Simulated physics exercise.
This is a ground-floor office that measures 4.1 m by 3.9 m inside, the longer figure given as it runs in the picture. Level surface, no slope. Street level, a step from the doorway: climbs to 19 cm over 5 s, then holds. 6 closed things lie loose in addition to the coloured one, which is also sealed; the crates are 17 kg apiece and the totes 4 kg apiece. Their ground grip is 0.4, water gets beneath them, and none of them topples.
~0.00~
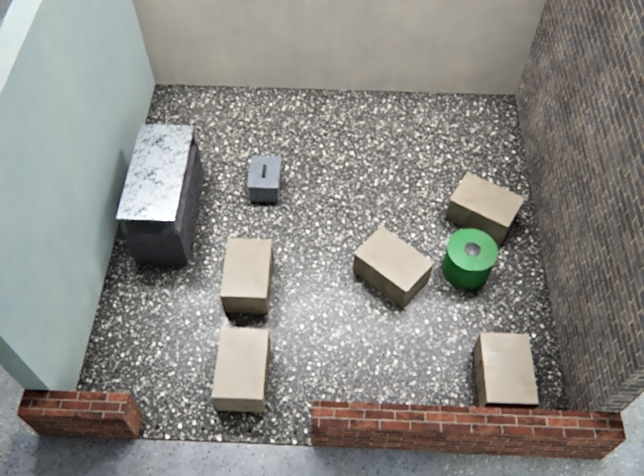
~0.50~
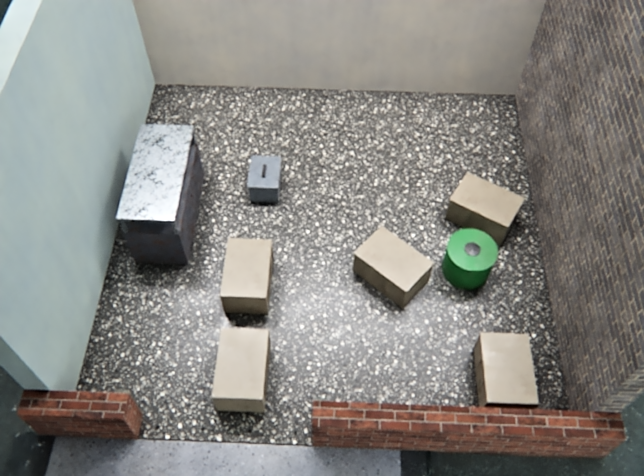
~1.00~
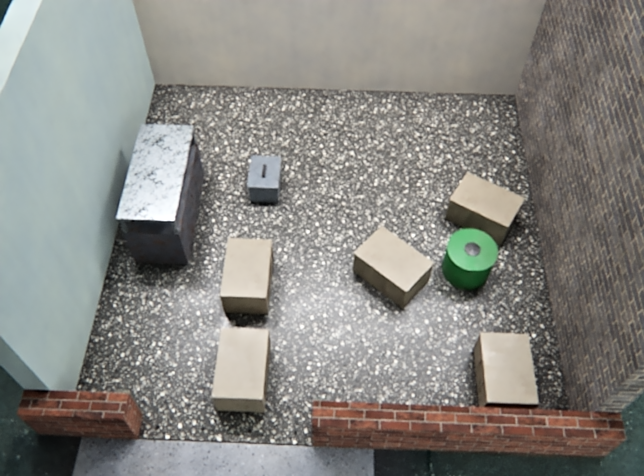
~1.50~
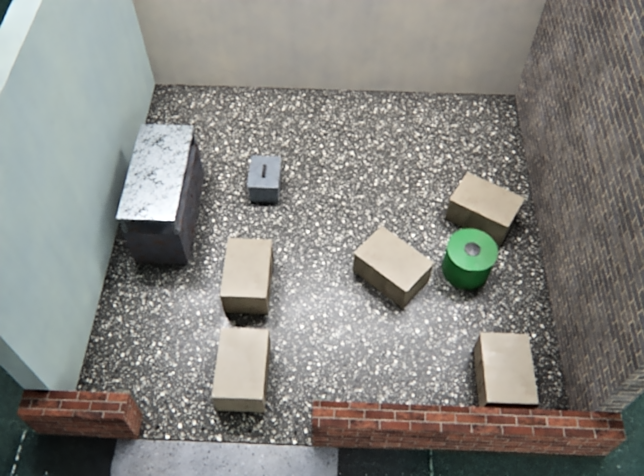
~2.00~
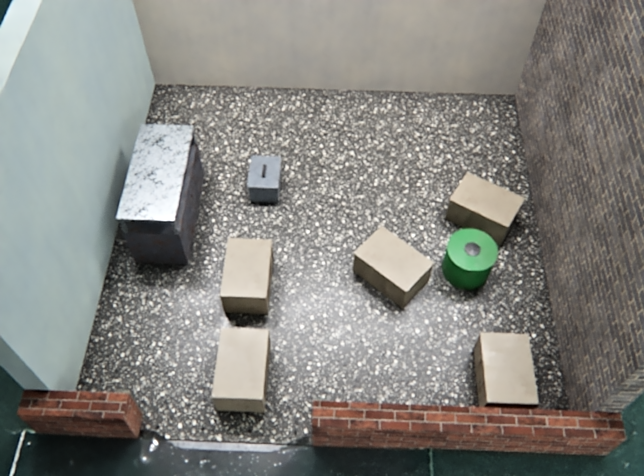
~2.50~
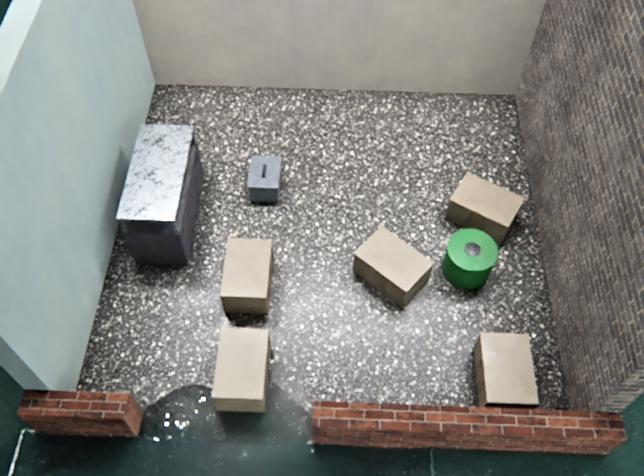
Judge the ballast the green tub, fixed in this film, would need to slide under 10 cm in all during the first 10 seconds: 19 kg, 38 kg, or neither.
Judgement: 19 kg suffices.
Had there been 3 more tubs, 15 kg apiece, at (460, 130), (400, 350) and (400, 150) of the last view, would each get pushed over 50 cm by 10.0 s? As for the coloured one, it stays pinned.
The first comes out below the threshold, the second below the threshold, the third below the threshold.
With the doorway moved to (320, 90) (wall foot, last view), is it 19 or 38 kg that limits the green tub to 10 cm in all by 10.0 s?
With that change, the lighter one suffices.
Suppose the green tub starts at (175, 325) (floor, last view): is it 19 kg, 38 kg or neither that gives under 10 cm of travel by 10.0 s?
The answer: You need the heavier weight.
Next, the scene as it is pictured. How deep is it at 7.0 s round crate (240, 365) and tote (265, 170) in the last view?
I'd estimate 5 cm for the first and 4 cm for the second.
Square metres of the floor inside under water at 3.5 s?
Roughly 1.5 m2 of it is wet.
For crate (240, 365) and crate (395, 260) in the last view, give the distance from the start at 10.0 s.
250 cm and 40 cm respectively.
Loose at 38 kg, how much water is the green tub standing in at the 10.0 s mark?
Depth: Approx. 3 cm.
After 3.5 s the green tub would be 0 cm from its start with 19 kg and 0 cm from its start with 38 kg; 0 cm of water round it then.
After 4.5 s the green tub would be 0 cm from its start with 19 kg and 0 cm from its start with 38 kg; 0 cm of water round it then.
After 7.0 s the green tub would be 0 cm from its start with 19 kg and 0 cm from its start with 38 kg; 1 cm of water round it then.
After 10.0 s the green tub would be 0 cm from its start with 19 kg and 0 cm from its start with 38 kg; 3 cm of water round it then.
